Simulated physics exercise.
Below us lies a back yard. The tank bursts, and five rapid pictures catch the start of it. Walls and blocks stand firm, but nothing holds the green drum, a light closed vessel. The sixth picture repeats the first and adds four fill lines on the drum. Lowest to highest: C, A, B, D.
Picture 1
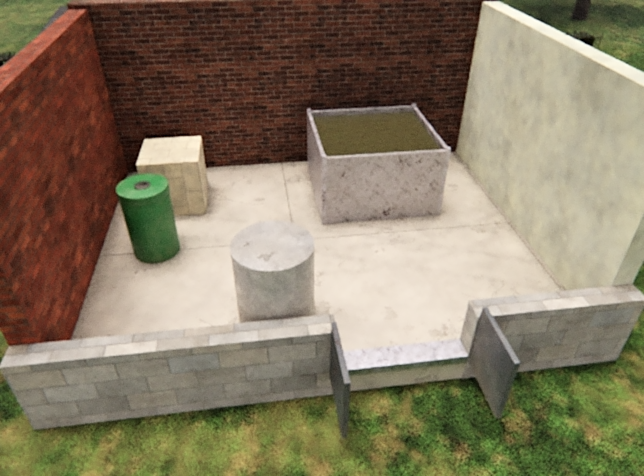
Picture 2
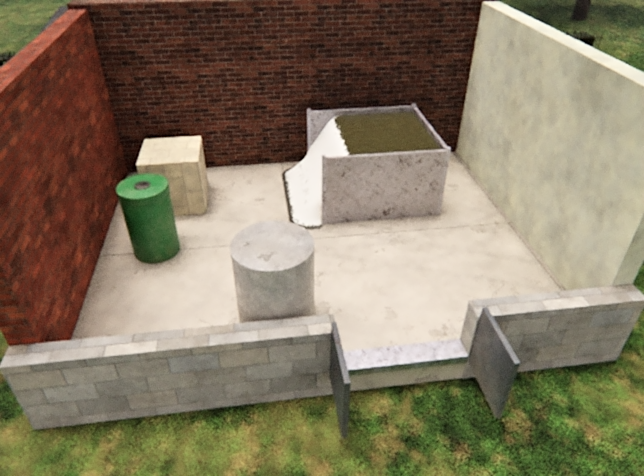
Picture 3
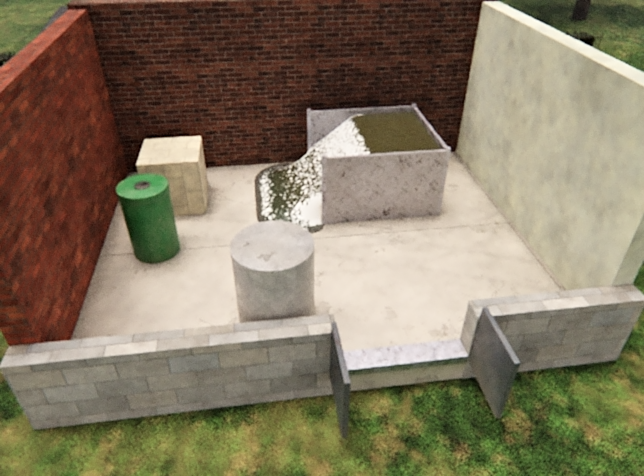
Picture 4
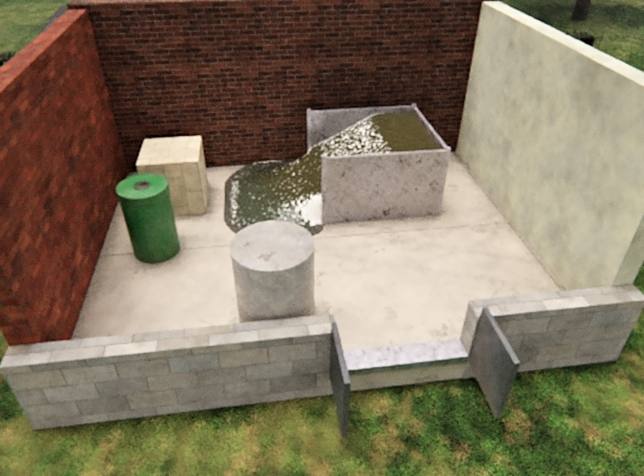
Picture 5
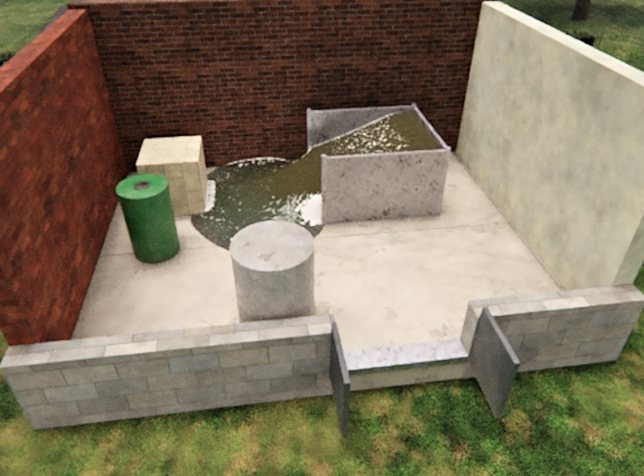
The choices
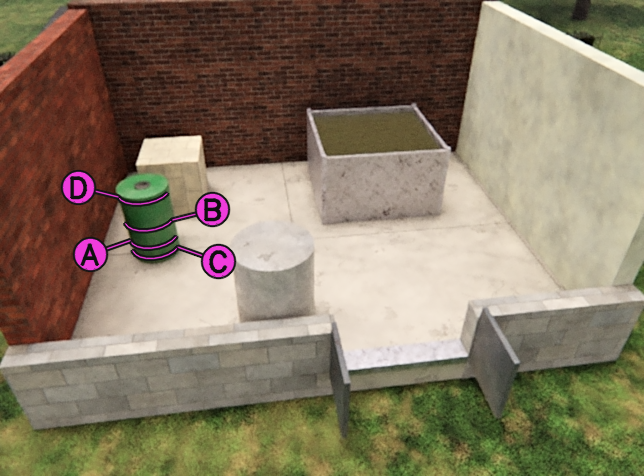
Back yard with brick walls, murky water pouring from the left side of a stone tank and spreading leftward across the paving.
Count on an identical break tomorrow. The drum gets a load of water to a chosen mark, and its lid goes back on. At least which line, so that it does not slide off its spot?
That is line D.
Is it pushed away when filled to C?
Yes, it does.
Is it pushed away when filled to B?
Yes, that goes wrong.
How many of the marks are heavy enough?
One.
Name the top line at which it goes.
It is B.
In magenta, A at (151, 248); B at (146, 230); C at (153, 258); D at (140, 204); from the bottom up C, A, B, D.
Choosing A, it is pushed about 3 times its own width away.
Choosing B, it is pushed about its own width away.
Choosing C, it is pushed about 4 times its own width away.
Choosing D, it does not move.
